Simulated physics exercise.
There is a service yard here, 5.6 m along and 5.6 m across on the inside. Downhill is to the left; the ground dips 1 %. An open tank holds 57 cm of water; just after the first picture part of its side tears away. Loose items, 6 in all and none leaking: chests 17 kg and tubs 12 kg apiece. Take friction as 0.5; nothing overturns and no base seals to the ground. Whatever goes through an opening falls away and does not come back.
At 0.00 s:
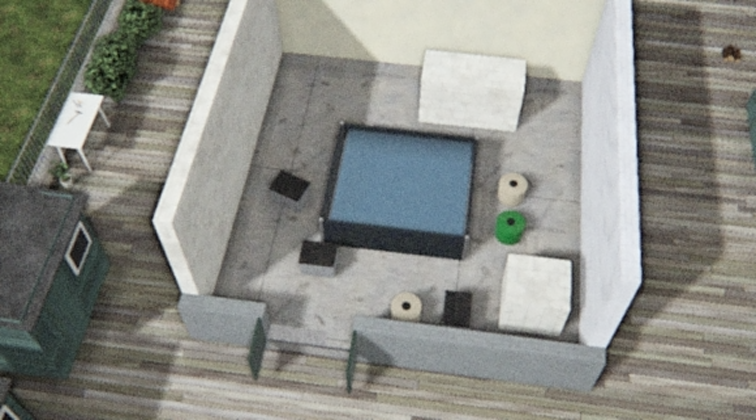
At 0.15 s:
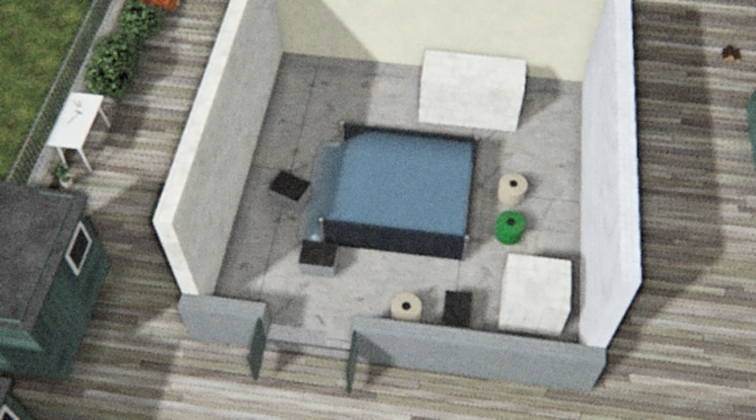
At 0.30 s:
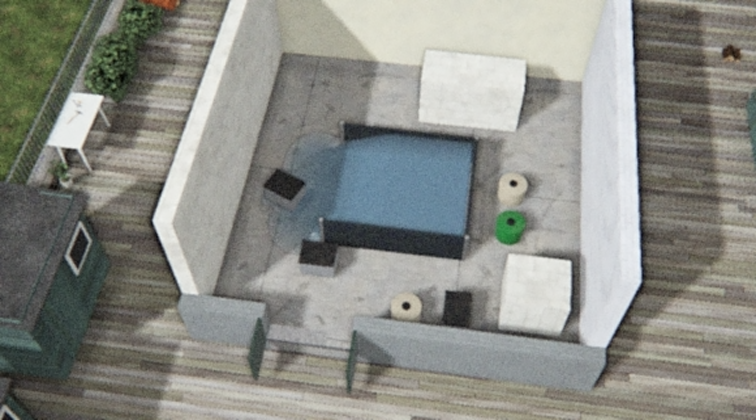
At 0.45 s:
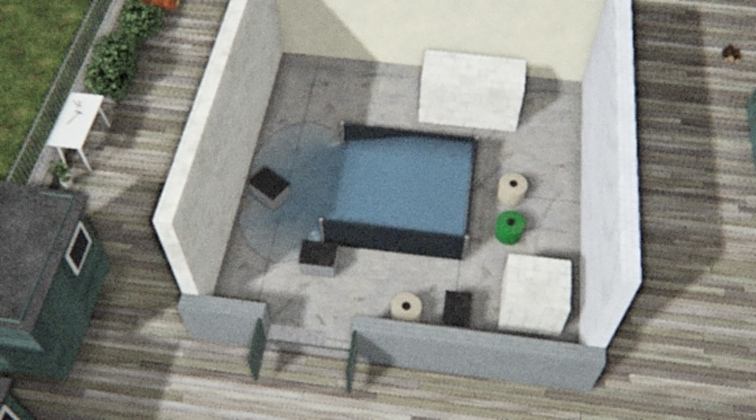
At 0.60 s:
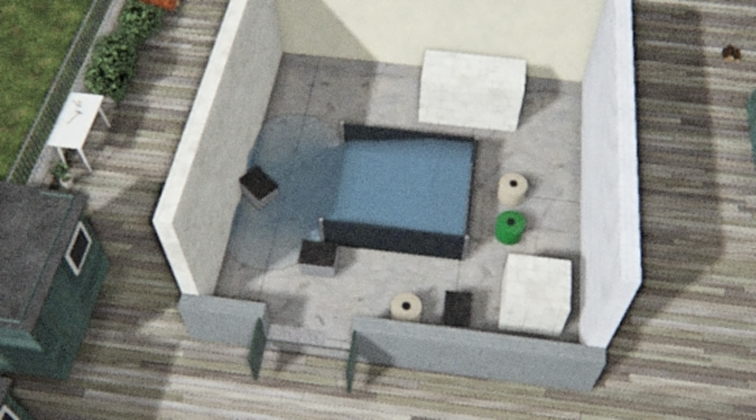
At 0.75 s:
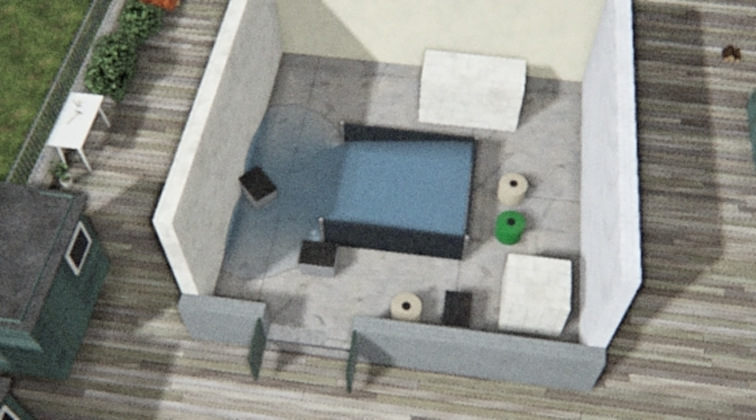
Water pouring from the open left side of a tank in a walled yard, spreading left and shifting one dark chest leftward.
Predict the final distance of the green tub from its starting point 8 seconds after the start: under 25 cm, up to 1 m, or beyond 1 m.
Displaced partway.
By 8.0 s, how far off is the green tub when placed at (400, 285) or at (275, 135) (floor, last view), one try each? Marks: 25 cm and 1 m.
One after the other: It is taken far off, and then it is taken far off.
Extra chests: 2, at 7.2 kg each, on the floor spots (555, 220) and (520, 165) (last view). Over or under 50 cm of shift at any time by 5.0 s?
Order kept: Falls short, falls short.
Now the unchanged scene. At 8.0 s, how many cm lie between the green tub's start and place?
Around 50 cm from the start.
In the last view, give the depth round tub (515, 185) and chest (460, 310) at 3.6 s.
Around 0 cm and 4 cm.
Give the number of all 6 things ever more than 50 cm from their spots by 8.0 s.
3.
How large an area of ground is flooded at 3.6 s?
Somewhere about 21 m2, give or take.
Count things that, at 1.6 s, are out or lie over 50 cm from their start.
The answer is 1.
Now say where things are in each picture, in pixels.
In the first picture, the green tub at (511, 222) rests on the ground; water covers 4.0 m2; 0 of 6 have shifted.
In the second picture, the green tub at (511, 222), on the bottom; 5.0 m2 under water; 0 of 6 have shifted.
In the third picture, the green tub at (511, 222), on the bottom; 6.0 m2 under water; 1 of 6 have shifted.
In the fourth picture, the green tub at (511, 222), on the bottom; water covers 7.4 m2; 1 of 6 have shifted.
In the fifth picture, the green tub at (511, 222) rests on the ground; 8.4 m2 under water; 1 of 6 have shifted.
In the sixth picture, the green tub at (511, 222), on the bottom; water covers 8.9 m2; 1 of 6 have shifted.
After 1.6 s the green tub is near (511, 222), 0.0 m from its start, aground; 0 of 6 are out; 1 afloat.
After 3.6 s the green tub is near (511, 222), 0.0 m from its start, aground; 0 of 6 are out; 1 afloat.
After 5.6 s the green tub is near (511, 222), 0.0 m from its start, aground; 0 of 6 are out; 2 afloat.
After 8.0 s the green tub is near (484, 226), 0.5 m from its start, afloat; 0 of 6 are out; 5 afloat.
